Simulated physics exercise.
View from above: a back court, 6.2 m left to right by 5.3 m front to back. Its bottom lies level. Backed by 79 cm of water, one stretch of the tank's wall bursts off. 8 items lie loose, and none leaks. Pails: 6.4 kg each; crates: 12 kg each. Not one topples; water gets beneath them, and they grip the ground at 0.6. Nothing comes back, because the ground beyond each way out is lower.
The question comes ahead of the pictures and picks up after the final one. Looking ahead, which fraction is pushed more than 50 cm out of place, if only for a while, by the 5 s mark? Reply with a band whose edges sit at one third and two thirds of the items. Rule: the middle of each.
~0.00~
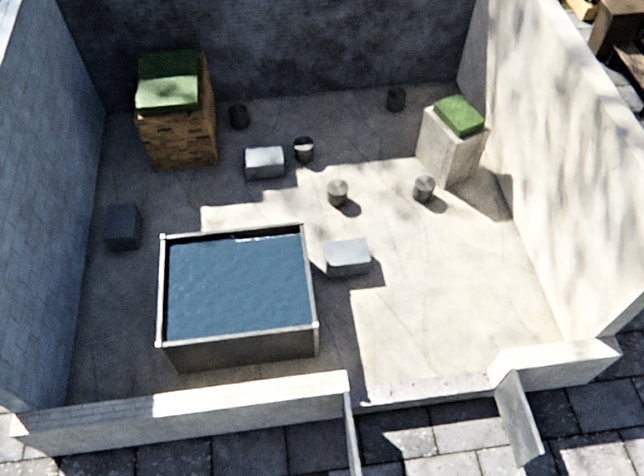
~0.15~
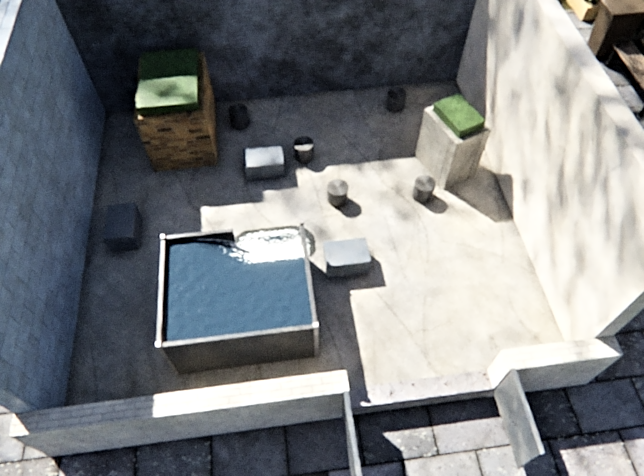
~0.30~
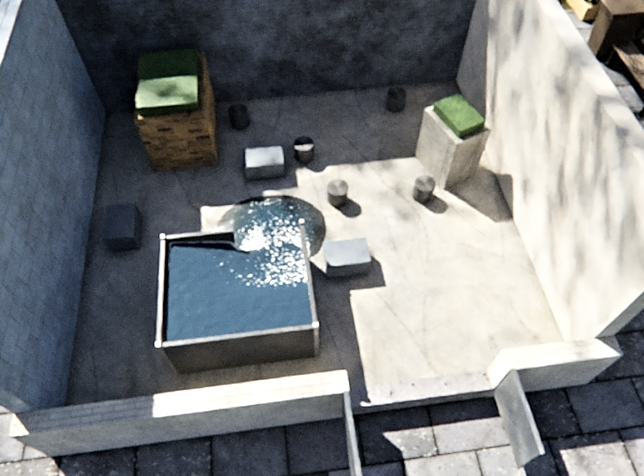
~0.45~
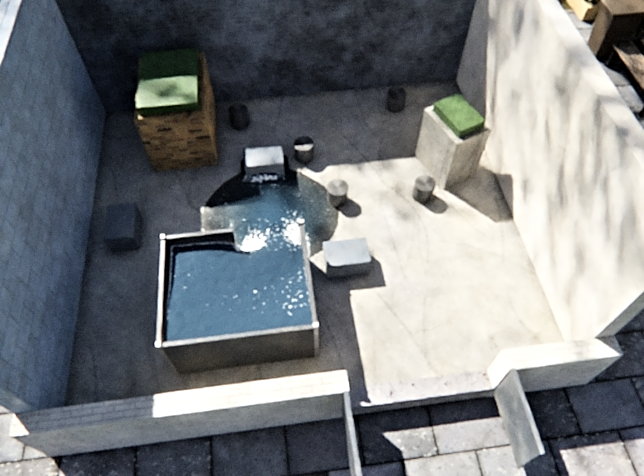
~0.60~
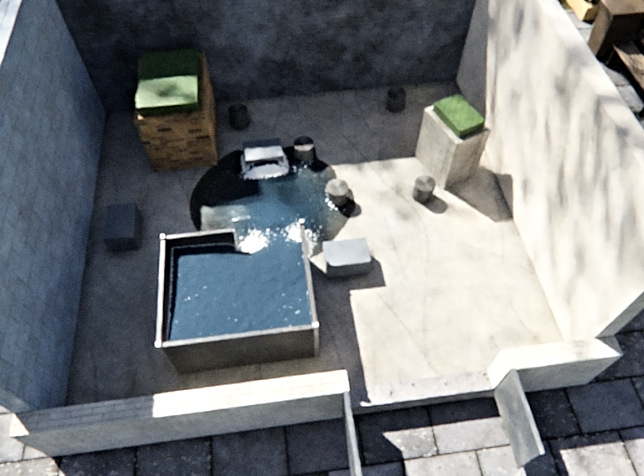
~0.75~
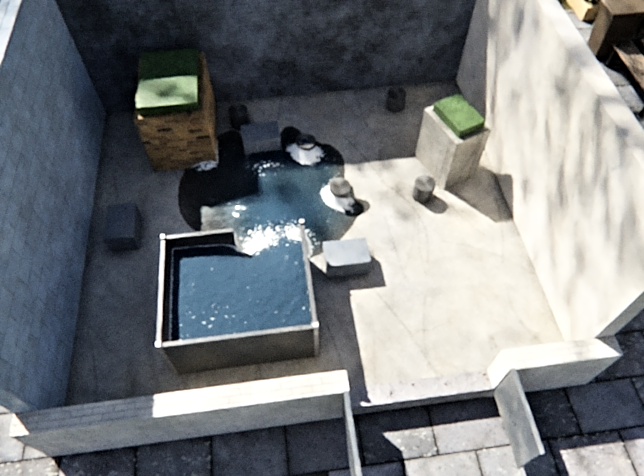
Band: One third to two thirds.
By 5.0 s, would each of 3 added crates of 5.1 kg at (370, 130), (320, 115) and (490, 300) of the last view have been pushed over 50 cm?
Note, in sequence: Over threshold; over threshold; under threshold.
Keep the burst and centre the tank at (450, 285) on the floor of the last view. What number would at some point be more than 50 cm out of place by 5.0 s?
So the tally would be 5.
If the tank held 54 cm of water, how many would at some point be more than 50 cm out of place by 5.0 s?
The answer would then be 5.
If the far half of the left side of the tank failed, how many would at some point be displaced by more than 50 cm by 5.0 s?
Result: 1 of them.
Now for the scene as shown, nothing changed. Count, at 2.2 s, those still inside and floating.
Of them, 3.
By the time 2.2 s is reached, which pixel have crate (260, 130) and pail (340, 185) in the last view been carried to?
(293, 86) and (445, 108), roughly.
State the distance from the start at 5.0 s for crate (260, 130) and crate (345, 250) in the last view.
In turn: 300 cm, 0 cm.
After 1.1 s 3 of 8 are over 50 cm from their spots; 0 afloat.
After 2.2 s 4 of 8 are over 50 cm from their spots; 3 afloat.
After 3.5 s 5 of 8 are over 50 cm from their spots; 5 afloat.
After 5.0 s 5 of 8 are over 50 cm from their spots, and 5 have been at some point; 3 afloat.
